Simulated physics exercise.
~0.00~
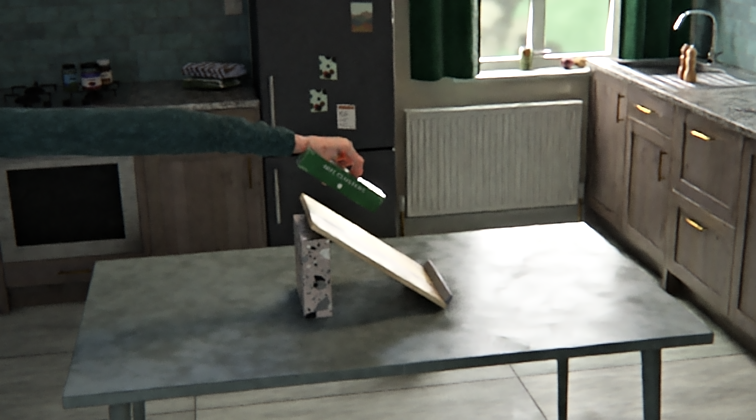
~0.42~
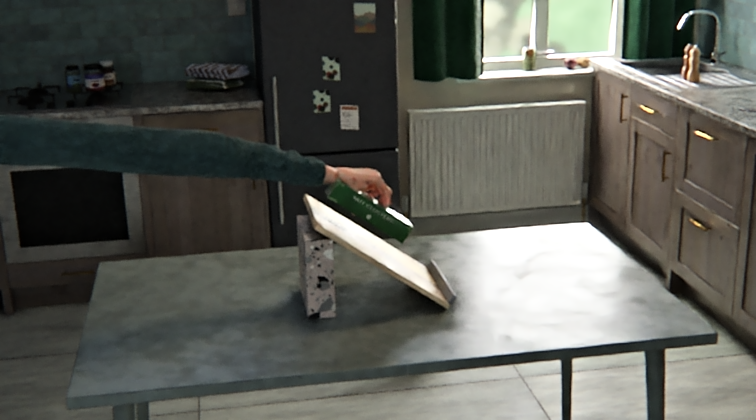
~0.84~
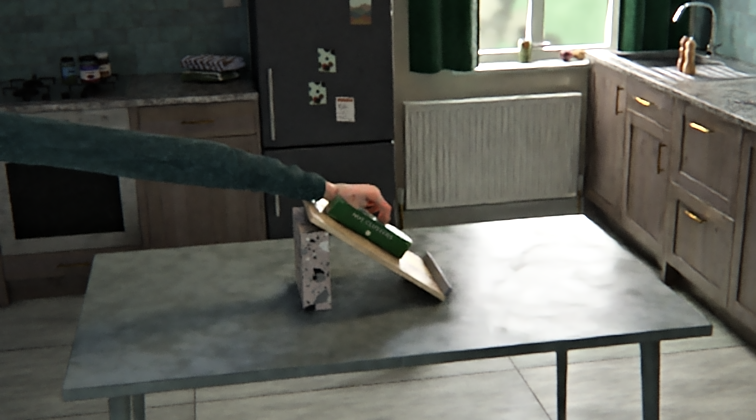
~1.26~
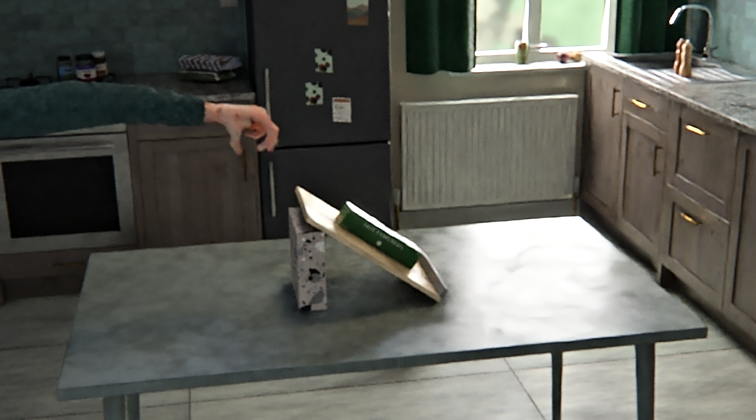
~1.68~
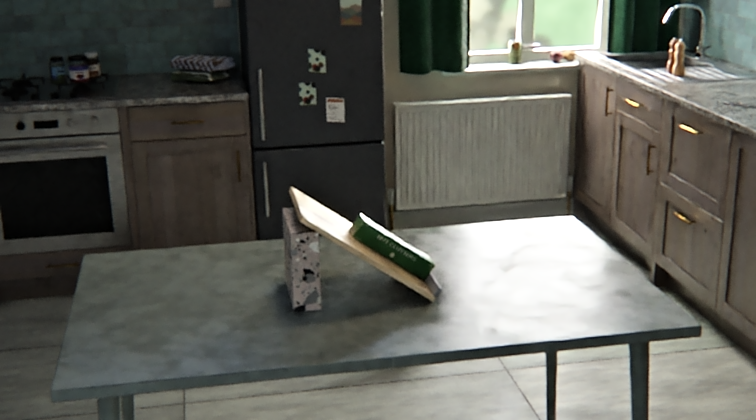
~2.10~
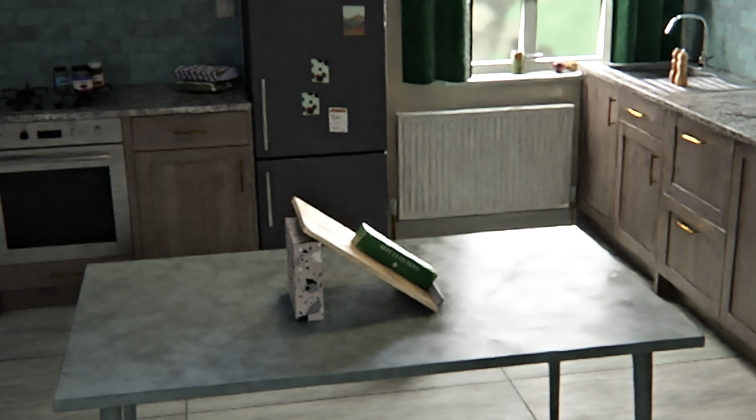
To begin with, an arm in a dark green sleeve reaches in from the left, holding a green carton above a sloping board propped on a speckled block, on a grey kitchen table. The hand moves the carton right and down until it lies against the slope. It then lets go and draws back to the left, while the carton sits a little farther down the board. With the hand gone from view, the carton slips slightly more down to the right. It ends lying on the lower part of the board, which stays propped in its place.
